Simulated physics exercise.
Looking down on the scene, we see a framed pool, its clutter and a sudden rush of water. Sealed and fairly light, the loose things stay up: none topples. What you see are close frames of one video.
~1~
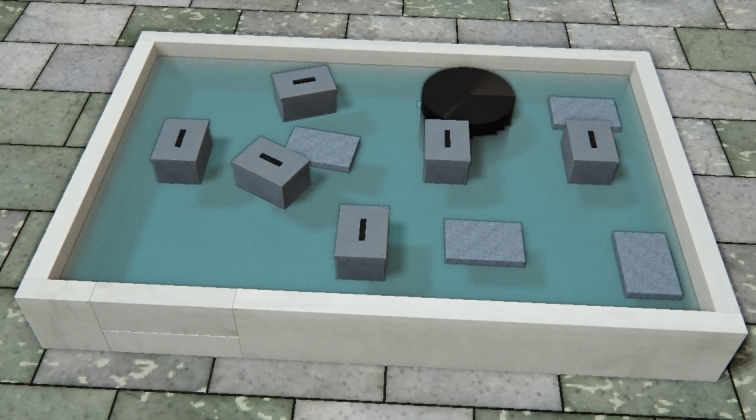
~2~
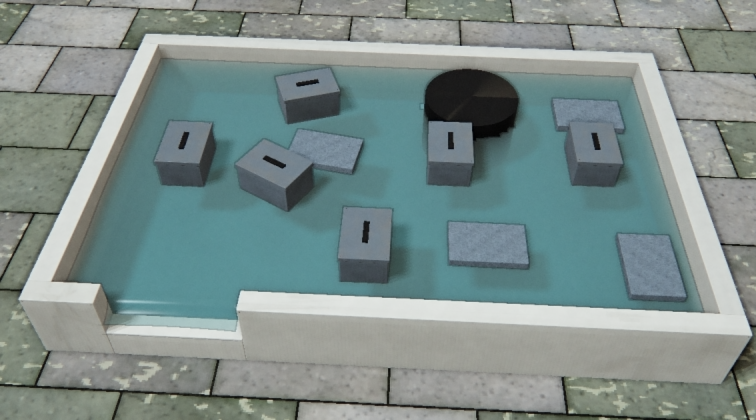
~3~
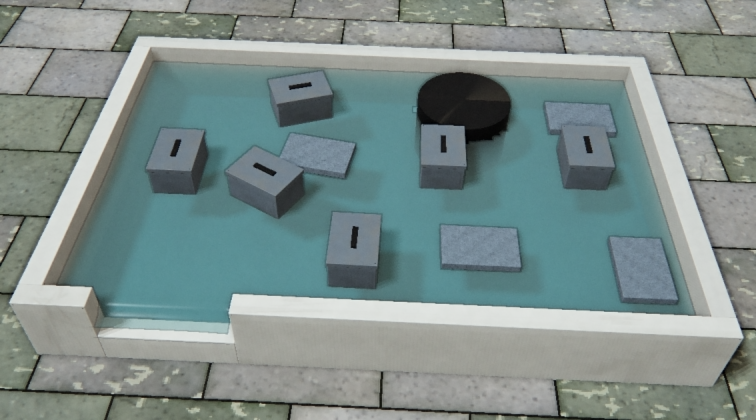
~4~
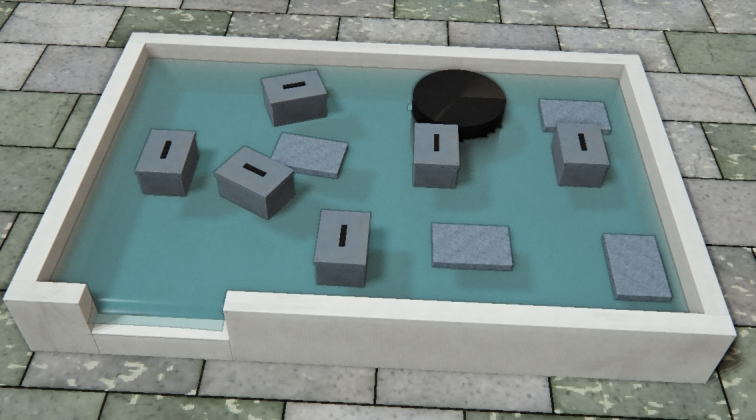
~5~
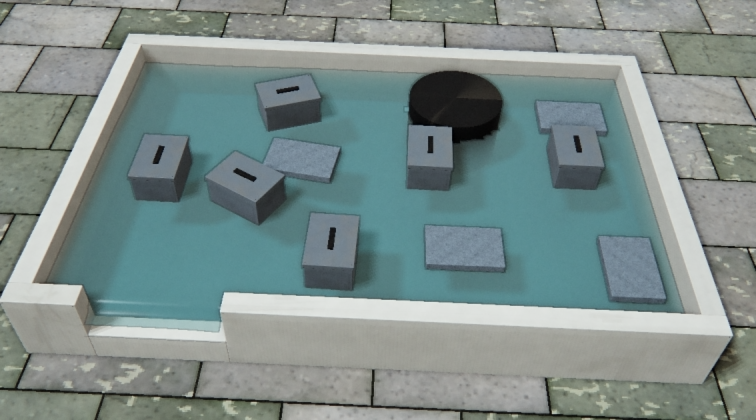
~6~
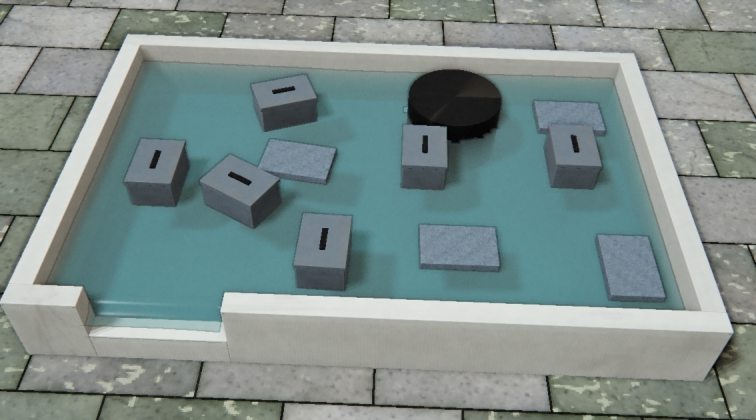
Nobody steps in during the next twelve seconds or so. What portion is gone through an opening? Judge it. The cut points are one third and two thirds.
It falls below one third.
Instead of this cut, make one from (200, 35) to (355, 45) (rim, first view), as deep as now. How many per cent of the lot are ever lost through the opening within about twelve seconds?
I'd reckon around 20 percent.
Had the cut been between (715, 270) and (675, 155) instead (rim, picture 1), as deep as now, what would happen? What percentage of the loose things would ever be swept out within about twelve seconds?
It comes to about 20 per cent of the things.
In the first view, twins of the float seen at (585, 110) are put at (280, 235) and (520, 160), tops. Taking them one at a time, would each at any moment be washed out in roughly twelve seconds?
Exits, remains.
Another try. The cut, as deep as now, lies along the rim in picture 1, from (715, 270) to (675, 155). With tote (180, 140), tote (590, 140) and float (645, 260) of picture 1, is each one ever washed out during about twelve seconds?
Object one: Remains; object two: Leaves; object three: Leaves.
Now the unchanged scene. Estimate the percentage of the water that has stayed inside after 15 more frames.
It comes to about 84 parts in a hundred.
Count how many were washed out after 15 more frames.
0 in all.
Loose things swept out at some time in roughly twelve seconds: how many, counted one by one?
I count 0 of them.
A moment on, 0 of 10 are out; 10 afloat.
Next, 0 of 10 are out; 10 afloat.
Later, 0 of 10 are out; 10 afloat.
In the end, 0 of 10 are out; 10 afloat.
